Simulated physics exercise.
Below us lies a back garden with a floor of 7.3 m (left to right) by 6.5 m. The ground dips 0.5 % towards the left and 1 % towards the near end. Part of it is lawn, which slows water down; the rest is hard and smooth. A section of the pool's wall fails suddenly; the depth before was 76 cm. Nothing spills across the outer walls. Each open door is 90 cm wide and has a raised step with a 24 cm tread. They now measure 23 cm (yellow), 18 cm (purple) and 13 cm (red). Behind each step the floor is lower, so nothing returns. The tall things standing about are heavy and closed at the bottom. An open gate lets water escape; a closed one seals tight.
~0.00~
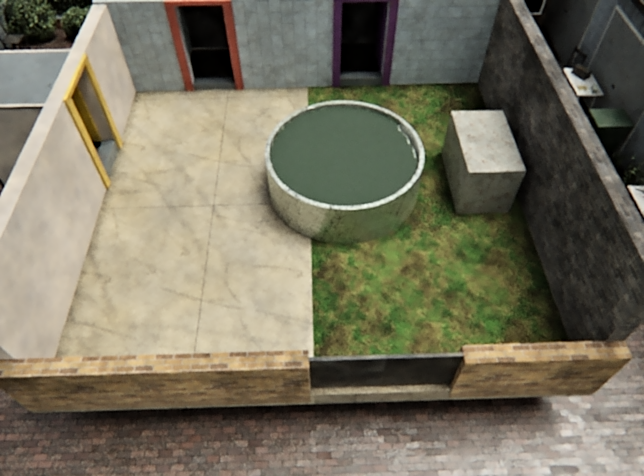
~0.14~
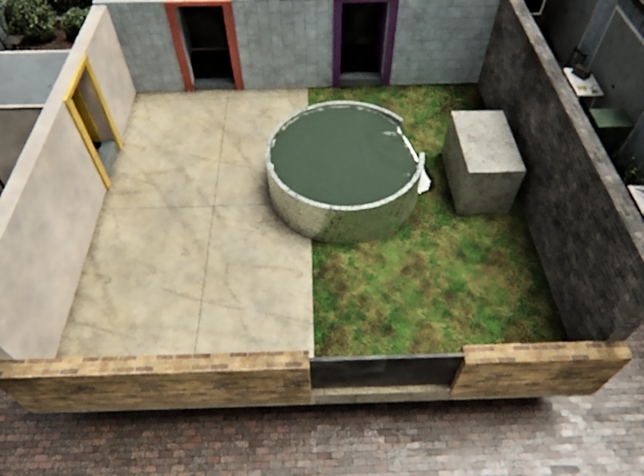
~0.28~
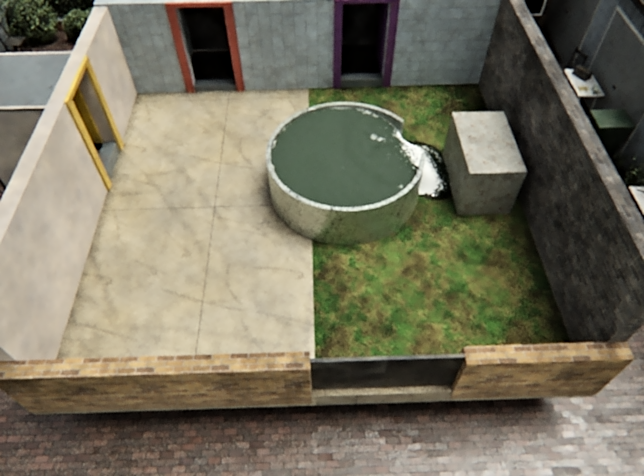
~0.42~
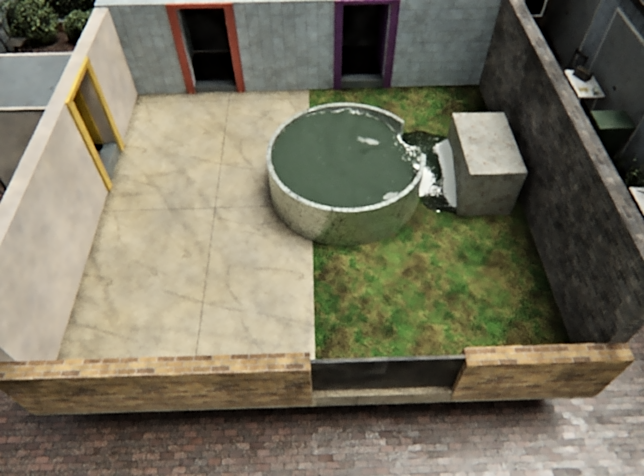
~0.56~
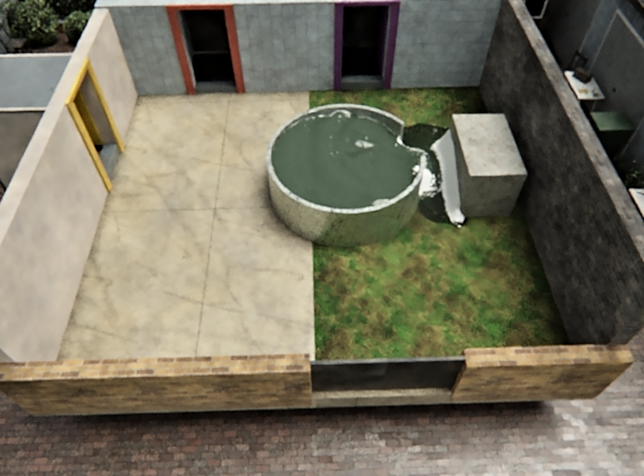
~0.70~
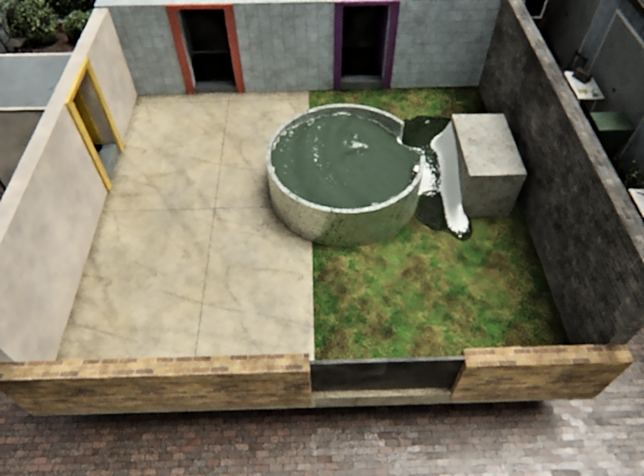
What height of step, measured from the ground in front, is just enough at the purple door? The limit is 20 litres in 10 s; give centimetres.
Close to 11 cm is just enough.
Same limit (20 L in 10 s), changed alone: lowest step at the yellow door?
Roughly 6.0 cm at yellow.
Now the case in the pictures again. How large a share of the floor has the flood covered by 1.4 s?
About 20 per cent.
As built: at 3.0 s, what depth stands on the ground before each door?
Depths in cm: Yellow 0, purple 14, red 0.
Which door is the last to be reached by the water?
The yellow one.
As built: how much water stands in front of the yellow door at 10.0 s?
Roughly 8.5 cm deep.
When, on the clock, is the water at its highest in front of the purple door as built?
Near 3.2 s.
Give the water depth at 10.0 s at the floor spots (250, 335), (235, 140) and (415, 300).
Roughly 4, 4 and 8 cm, in turn.
After 1.4 s water covers 20 % of the floor, deepest (60 cm) near (435, 171); it has not reached the purple door.
After 3.0 s water covers 40 % of the floor, deepest (38 cm) near (437, 178); 14 cm at the purple door, 0 litres in over its 18 cm step.
After 10.0 s water covers 100 % of the floor, deepest (16 cm) near (48, 389); 10 cm at the purple door, 0 litres in over its 18 cm step.
At the purple door as built, the water arrived by 1.9 s and peaked near 15 cm at 3.2 s.
Run again over the same 10 s with other heights there, 41 litres in over 9.5 cm, 10 litres over 12.5 cm. The limit of 20 litres is kept from about 11 cm up.
